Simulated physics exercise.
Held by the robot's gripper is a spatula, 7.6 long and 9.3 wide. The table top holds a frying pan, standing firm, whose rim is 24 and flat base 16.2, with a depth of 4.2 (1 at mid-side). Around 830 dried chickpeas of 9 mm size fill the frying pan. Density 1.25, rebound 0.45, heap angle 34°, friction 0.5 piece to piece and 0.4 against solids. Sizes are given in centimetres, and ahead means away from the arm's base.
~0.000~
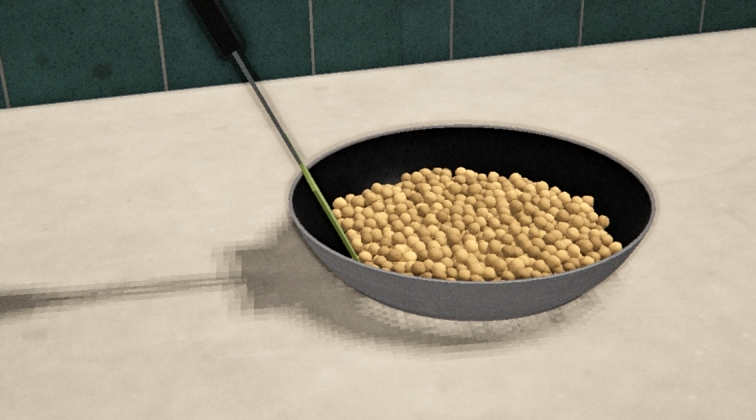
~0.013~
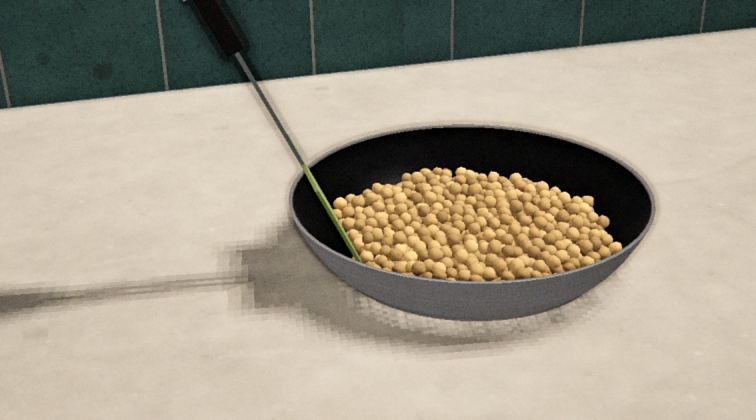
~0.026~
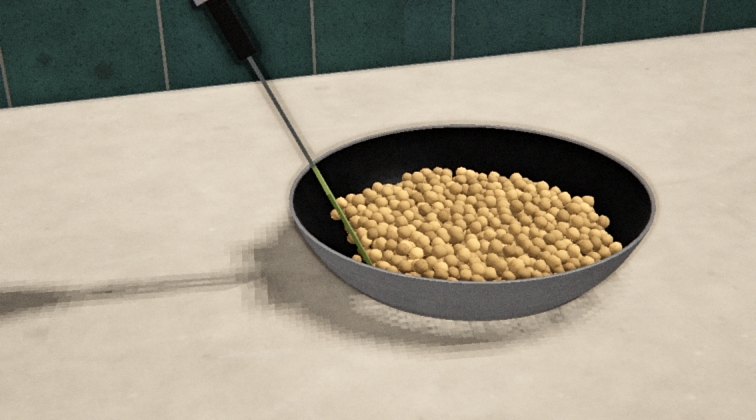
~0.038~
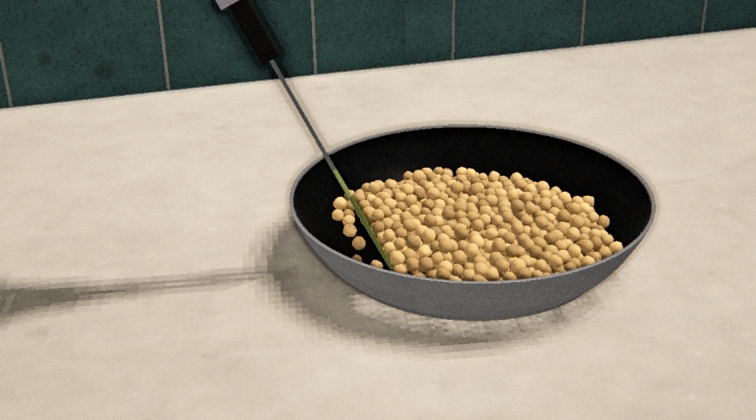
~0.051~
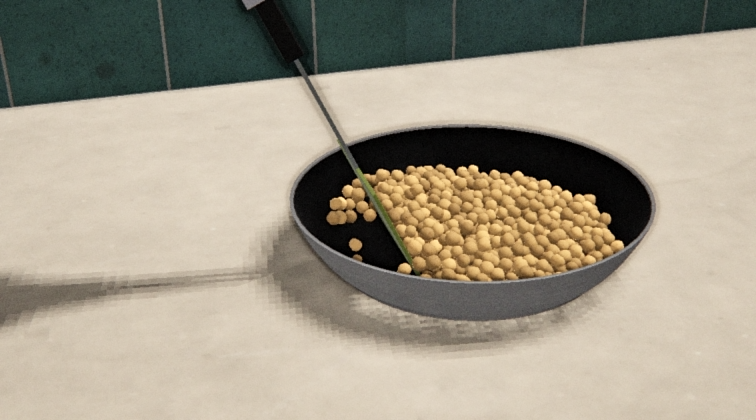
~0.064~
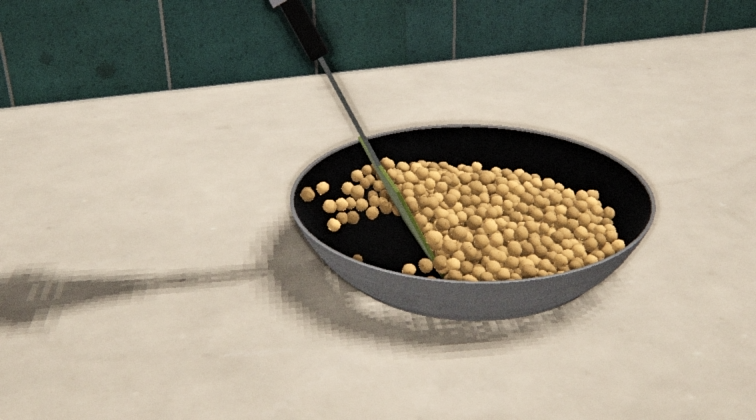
Spatula sweeping rightward through dried chickpeas in a dark frying pan, pushing the heap across and baring the pan's left side.
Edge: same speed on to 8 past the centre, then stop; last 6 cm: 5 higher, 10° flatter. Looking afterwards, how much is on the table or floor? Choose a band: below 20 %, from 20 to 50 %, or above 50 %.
That share falls between 20 and 50 %.
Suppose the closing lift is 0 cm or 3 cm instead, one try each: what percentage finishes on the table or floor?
Estimates, in order: 30 % then 30 %.
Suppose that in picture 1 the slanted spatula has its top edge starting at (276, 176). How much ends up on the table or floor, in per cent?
Near 30 in a hundred.
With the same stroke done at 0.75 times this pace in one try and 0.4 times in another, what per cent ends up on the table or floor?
Some 20 and 5 per cent.
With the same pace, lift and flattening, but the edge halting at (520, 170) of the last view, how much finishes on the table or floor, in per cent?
Some 15 per cent.
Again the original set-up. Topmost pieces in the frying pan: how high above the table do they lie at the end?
Close to 4.5 centimetres high.
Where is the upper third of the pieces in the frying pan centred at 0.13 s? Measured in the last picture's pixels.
About pixel (524, 182).
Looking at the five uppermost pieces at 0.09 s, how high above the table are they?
They are around 8 cm up.
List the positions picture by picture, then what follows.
The spatula top edge at (298, 160), sloping 65°; upper third of the load around (467, 222), from x 335 to 615, top at y 175; 830 in the frying pan, in the first frame.
The spatula top edge at (301, 161), sloping 65°; upper third of the load around (468, 222), from x 335 to 615, top at y 175, in the second frame.
The spatula top edge at (312, 164), sloping 65°; upper third of the load around (463, 222), from x 335 to 615, top at y 175, in the third frame.
The spatula top edge at (332, 166), sloping 65°; upper third of the load around (457, 219), from x 340 to 615, top at y 170, in the fourth frame.
The spatula top edge at (355, 165), sloping 65°; upper third of the load around (458, 214), from x 335 to 615, top at y 170, in the fifth frame.
The spatula top edge at (377, 162), sloping 65°; upper third of the load around (461, 204), from x 310 to 620, top at y 165; 830 in the frying pan, in the sixth frame.
After 0.09 s, sloping 65°, highest piece 10 above the table; 828 in the frying pan, 2 on the blade or in flight.
After 0.13 s, sloping 62°, highest piece 13 above the table; 823 in the frying pan, 7 on the blade or in flight.
After 0.34 s, sloping 55°, highest piece 9 above the table; 613 in the frying pan, 142 on the table or floor, 75 on the blade or in flight.
After 1.39 s, sloping 55°, highest piece 4 above the table; 613 in the frying pan, 217 on the table or floor.
In the end, 613 in the frying pan, 217 on the table or floor. That is 26 % on the table or floor.
